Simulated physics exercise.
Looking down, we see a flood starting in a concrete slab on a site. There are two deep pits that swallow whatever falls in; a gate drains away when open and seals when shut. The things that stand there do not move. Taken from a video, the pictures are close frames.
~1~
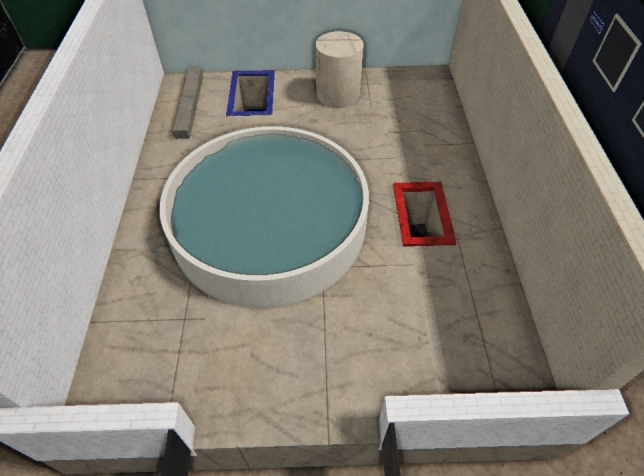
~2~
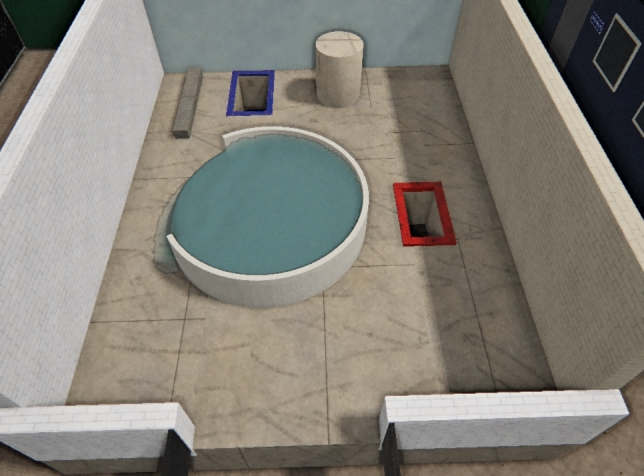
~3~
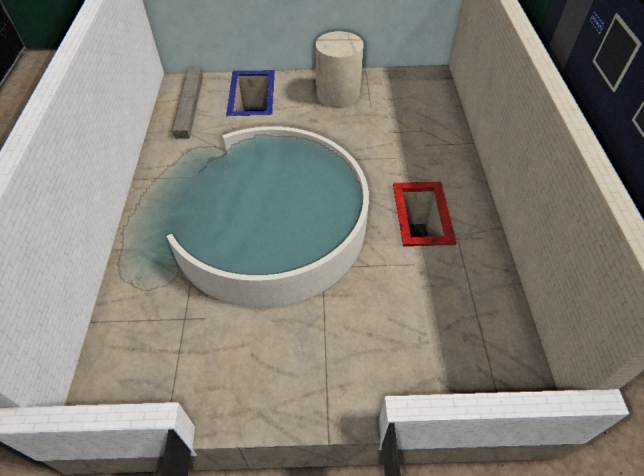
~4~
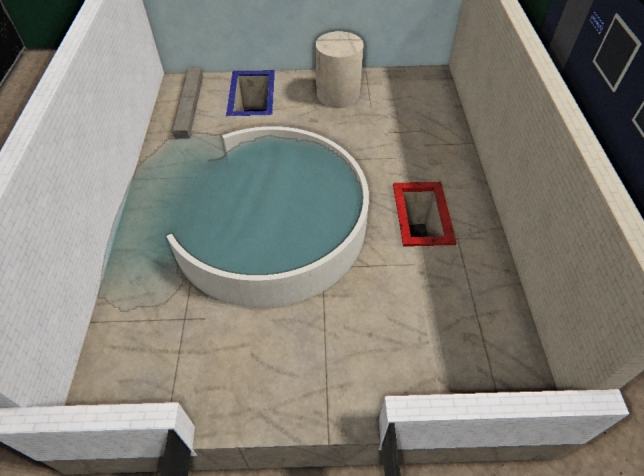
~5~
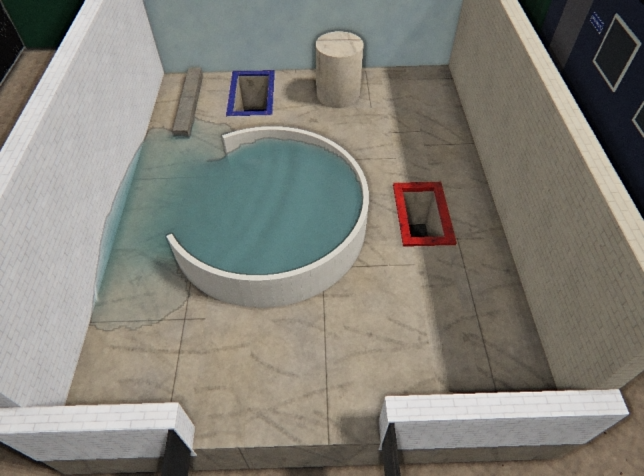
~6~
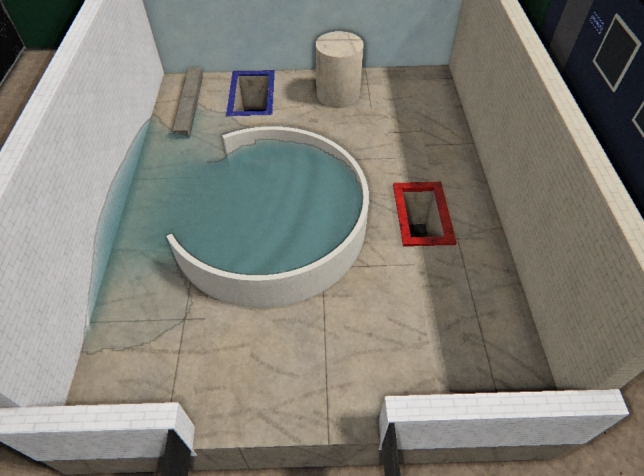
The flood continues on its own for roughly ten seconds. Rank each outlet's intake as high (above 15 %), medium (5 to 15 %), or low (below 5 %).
Intake: The gate is medium; the red pit is low; the blue pit is high.
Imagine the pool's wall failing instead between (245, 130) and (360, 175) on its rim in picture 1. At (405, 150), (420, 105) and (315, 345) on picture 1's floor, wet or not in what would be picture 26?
Note, points one to three: Reached and soaked / reached and soaked / unreached.
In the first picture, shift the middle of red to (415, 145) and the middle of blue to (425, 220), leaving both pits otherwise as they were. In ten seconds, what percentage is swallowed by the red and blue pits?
Per cent, approx.: Red 2, blue 12.
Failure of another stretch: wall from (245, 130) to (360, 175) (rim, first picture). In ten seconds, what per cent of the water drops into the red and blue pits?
Shares: Red at 4 percent, blue at 40 percent.
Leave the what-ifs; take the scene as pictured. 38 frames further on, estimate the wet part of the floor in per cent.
75 %.
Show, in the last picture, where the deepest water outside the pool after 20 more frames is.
I'd mark about pixel (164, 75).
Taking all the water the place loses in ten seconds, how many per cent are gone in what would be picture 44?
Result, approximate: 75 per cent.
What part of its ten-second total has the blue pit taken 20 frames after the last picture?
About 35 %.
A moment on, water covers 20 % of the floor; the gate 0 %, the red pit 0 %, the blue pit 0 %.
Next, water covers 35 % of the floor; the gate 0 %, the red pit 0 %, the blue pit 1 %.
Then, water covers 50 % of the floor; the gate 1 %, the red pit 0 %, the blue pit 10 %.
Later, water covers 75 % of the floor; the gate 5 %, the red pit 0 %, the blue pit 22 %.
In the end, water covers 95 % of the floor; the gate 8 %, the red pit 0 %, the blue pit 29 %.
